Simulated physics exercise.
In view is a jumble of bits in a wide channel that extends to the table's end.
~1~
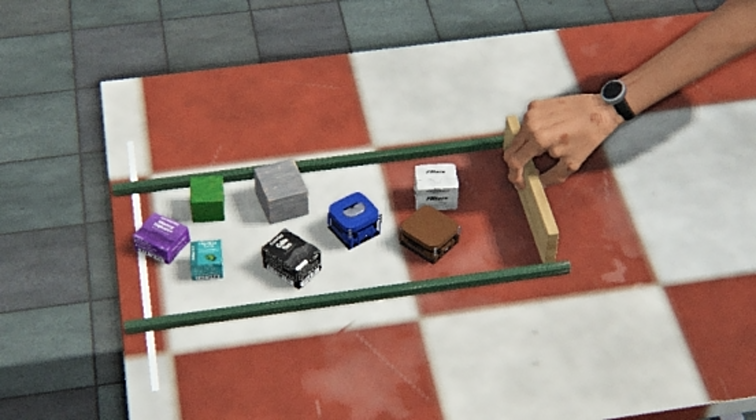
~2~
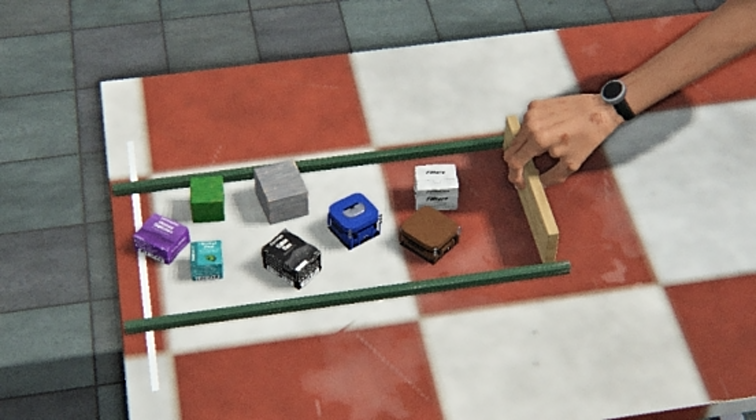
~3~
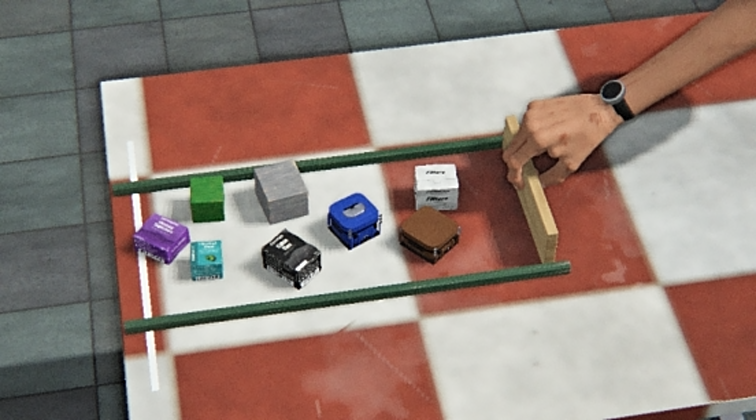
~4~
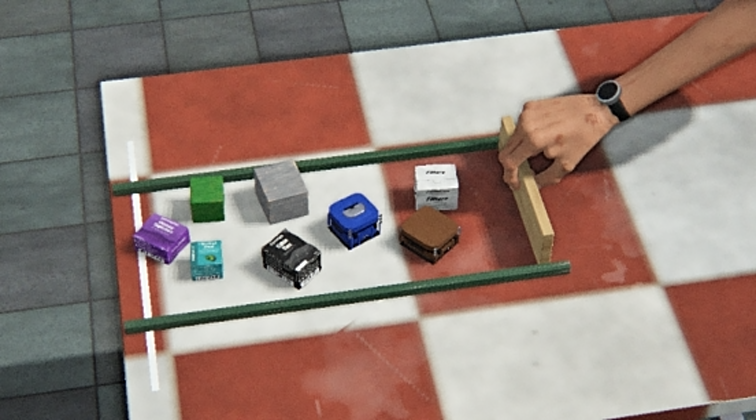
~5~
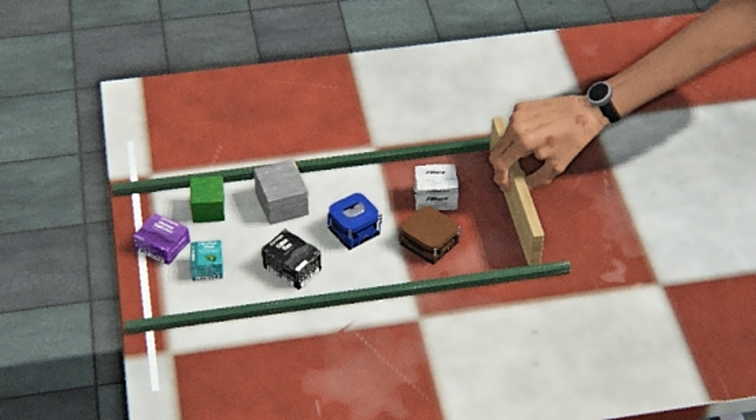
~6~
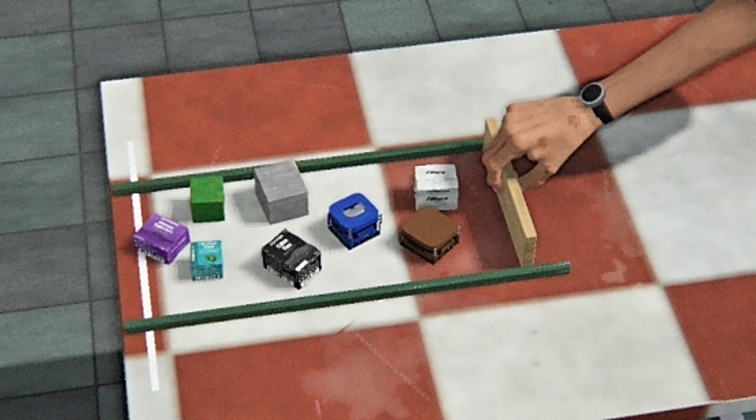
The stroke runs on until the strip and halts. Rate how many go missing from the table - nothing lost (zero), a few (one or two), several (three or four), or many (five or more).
Many, five or more.
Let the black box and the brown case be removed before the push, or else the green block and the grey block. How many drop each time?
Taking the two tries in turn, it comes to 4 and 5.
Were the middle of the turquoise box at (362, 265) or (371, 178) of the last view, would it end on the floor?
Turquoise box: Plunges; holds firm.
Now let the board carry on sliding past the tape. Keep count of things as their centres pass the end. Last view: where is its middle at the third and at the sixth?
Around (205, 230); afterwards around (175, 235).
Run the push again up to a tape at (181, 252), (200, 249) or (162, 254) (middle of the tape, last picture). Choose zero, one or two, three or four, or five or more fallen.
Three to four; three to four; five or more.
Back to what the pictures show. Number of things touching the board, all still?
It adds up to 1.
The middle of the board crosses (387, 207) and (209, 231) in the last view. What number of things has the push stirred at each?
The number moved is 3 and then 8.
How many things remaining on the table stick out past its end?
The count would be 1.
A little later, none off yet; purple box at rest near (162, 238); turquoise box at rest near (207, 261); green block at rest near (208, 200).
When it is over, the number that fall off is five or more; down, brown case, blue case, grey block, black box, green block, turquoise box and purple box.
